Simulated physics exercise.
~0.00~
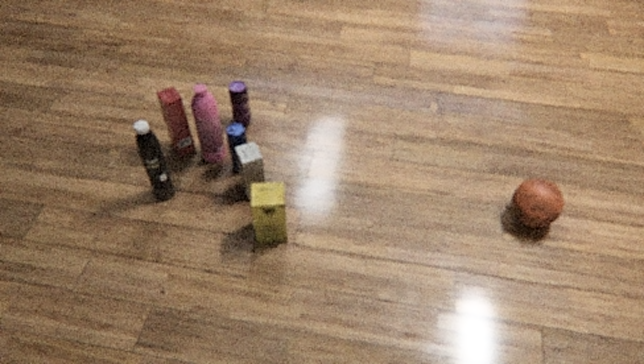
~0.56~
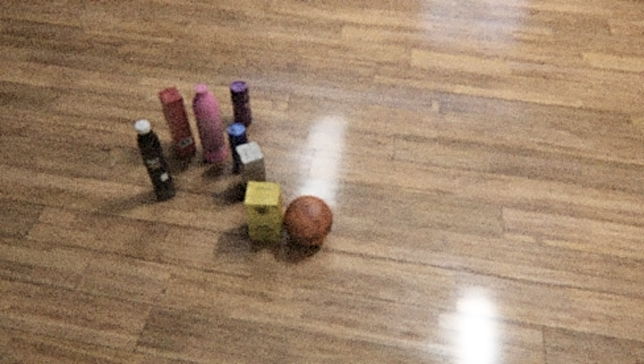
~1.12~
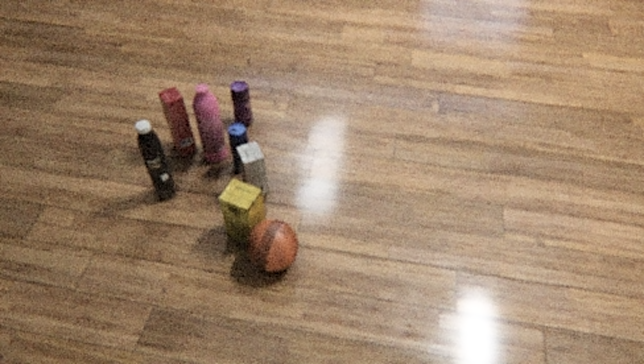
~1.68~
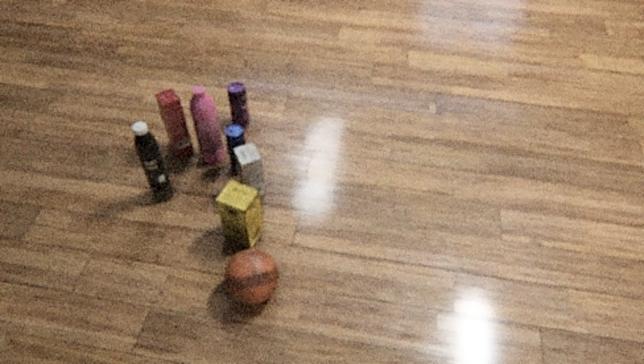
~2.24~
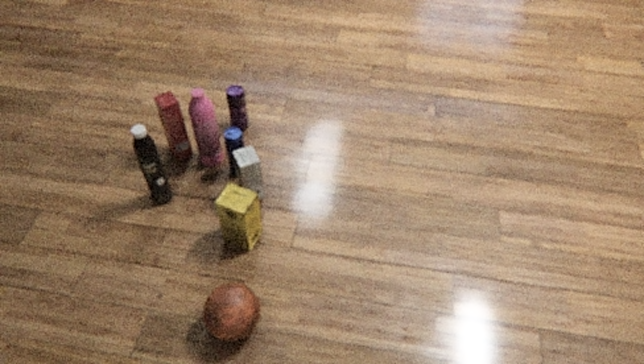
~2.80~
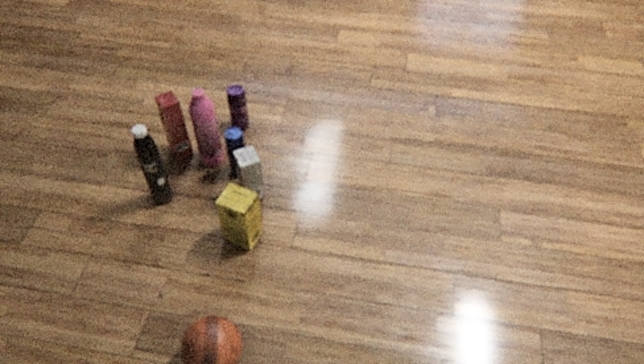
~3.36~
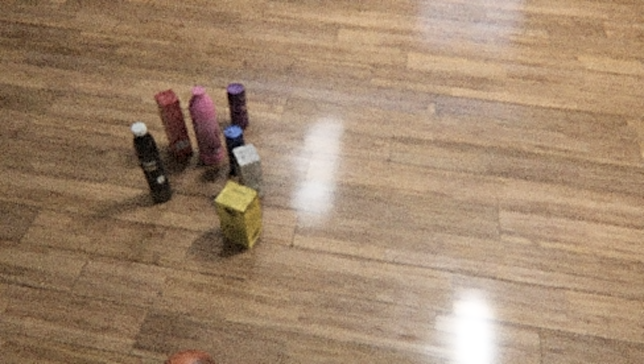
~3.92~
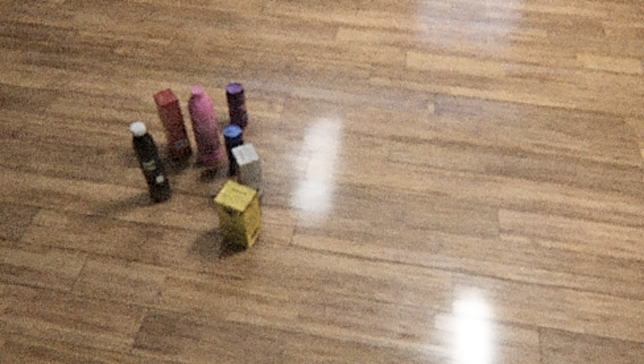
An orange ball sits at the right on a glossy wood-plank floor, seen from above by a slightly swaying camera. To the left stands a cluster of upright items, with a black bottle, a red carton, a pink bottle and a purple can behind a blue can, a white carton and a yellow carton nearest the viewer. The ball rolls left and strikes the yellow carton, which shifts a little left and turns but stays upright. The ball then veers down and to the left, rolling out of view at the bottom edge. Everything in the group is left standing.
